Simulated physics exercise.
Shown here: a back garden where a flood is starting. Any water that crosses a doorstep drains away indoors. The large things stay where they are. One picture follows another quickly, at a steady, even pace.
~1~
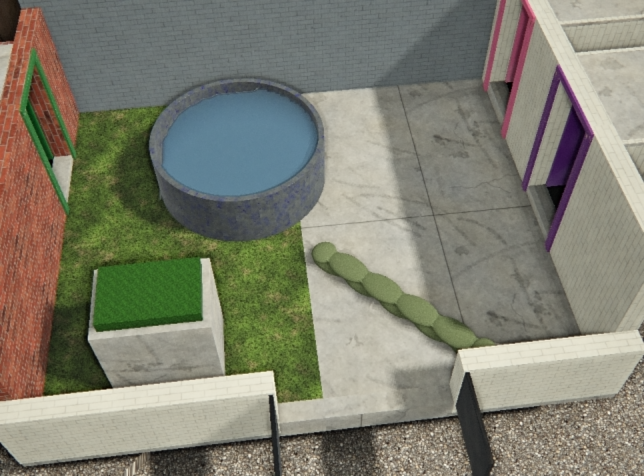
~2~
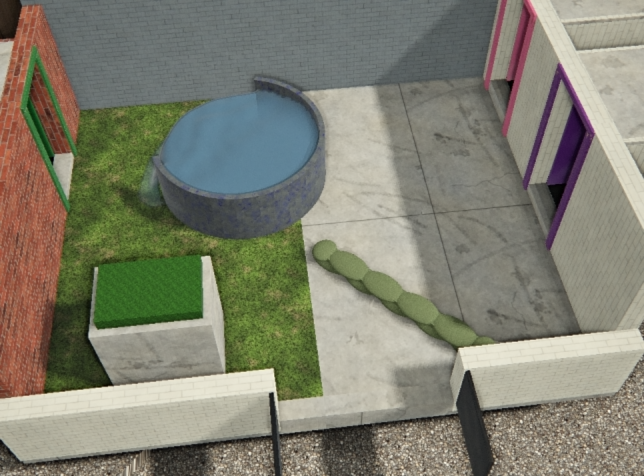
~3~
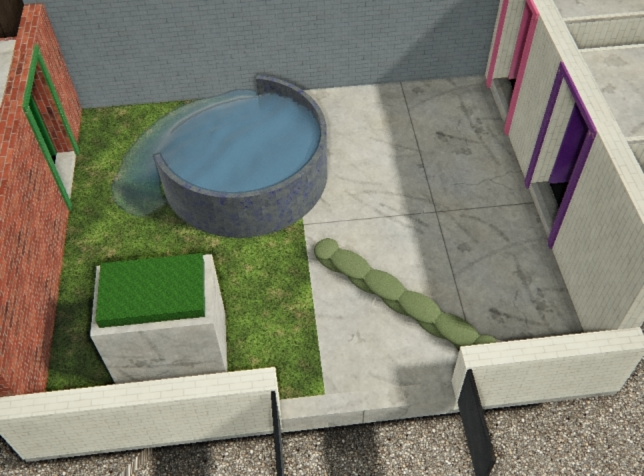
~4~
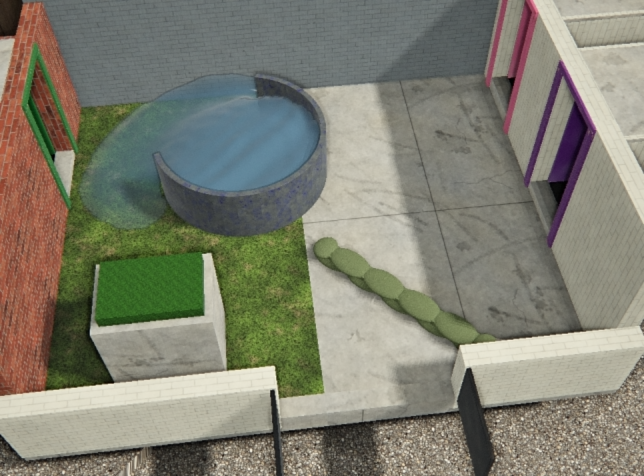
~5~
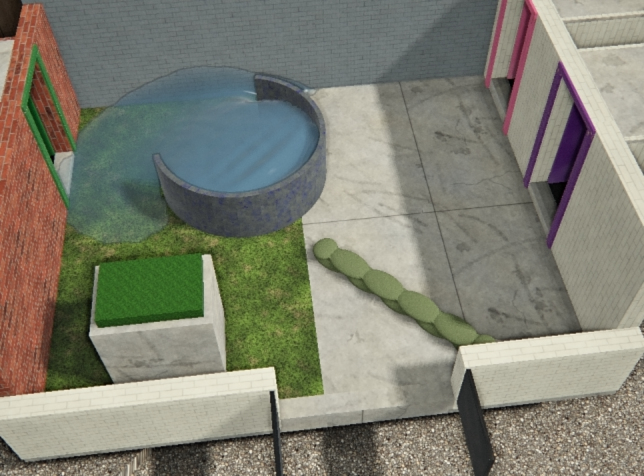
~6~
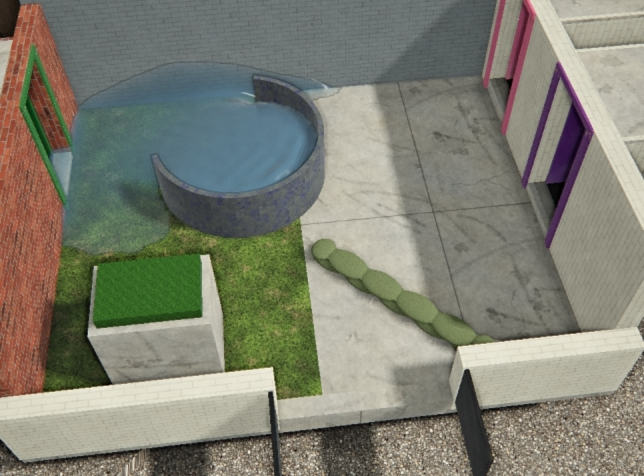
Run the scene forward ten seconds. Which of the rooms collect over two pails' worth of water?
The purple door collects two pails or less; the green door collects over two pails; the pink door collects two pails or less.
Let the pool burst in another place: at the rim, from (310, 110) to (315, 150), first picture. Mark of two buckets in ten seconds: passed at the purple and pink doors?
In brief, the purple door exceeds the mark and the pink door exceeds the mark.
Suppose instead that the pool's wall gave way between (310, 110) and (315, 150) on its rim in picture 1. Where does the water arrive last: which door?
The door marked green.
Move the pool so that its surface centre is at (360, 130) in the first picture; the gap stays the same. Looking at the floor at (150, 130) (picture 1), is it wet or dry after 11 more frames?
At that place: Awash.
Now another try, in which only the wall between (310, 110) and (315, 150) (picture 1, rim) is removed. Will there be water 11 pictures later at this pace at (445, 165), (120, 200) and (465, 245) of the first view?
Going through them, the first would be submerged, the next still bare and the last submerged.
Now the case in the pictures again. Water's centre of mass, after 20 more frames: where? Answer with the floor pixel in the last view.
I'd mark it close to (204, 192).
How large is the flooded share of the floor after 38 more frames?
Estimated share: Around 90 %.
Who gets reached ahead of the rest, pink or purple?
That's the pink-painted one.
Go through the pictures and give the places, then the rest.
The first frame shows still water in the round pool at (238, 140).
In the second frame, the front is at (160, 203), out from the gap on the round pool's far side.
In the third frame, the front is at (139, 211), out from the gap on the round pool's far side.
In the fourth frame, the front is at (105, 216), out from the gap on the round pool's far side.
In the fifth frame, water pours out on the round pool's far side and has run to (68, 218).
In the sixth frame, water pours out on the round pool's far side and has run to (333, 88).
A moment on, water covers 30 % of the floor; the purple door not reached, the green door over two buckets in, the pink door not reached.
Next, water covers 40 % of the floor; the purple door not reached, the green door far over two buckets in, the pink door wet at the sill, nothing in.
Then, water covers 60 % of the floor; the purple door wet at the sill, nothing in, the green door far over two buckets in, the pink door wet at the sill, nothing in.
Later, water covers 90 % of the floor; the purple door wet at the sill, nothing in, the green door far over two buckets in, the pink door wet at the sill, nothing in.
In the end, water covers 95 % of the floor; the purple door wet at the sill, nothing in, the green door far over two buckets in, the pink door wet at the sill, nothing in.
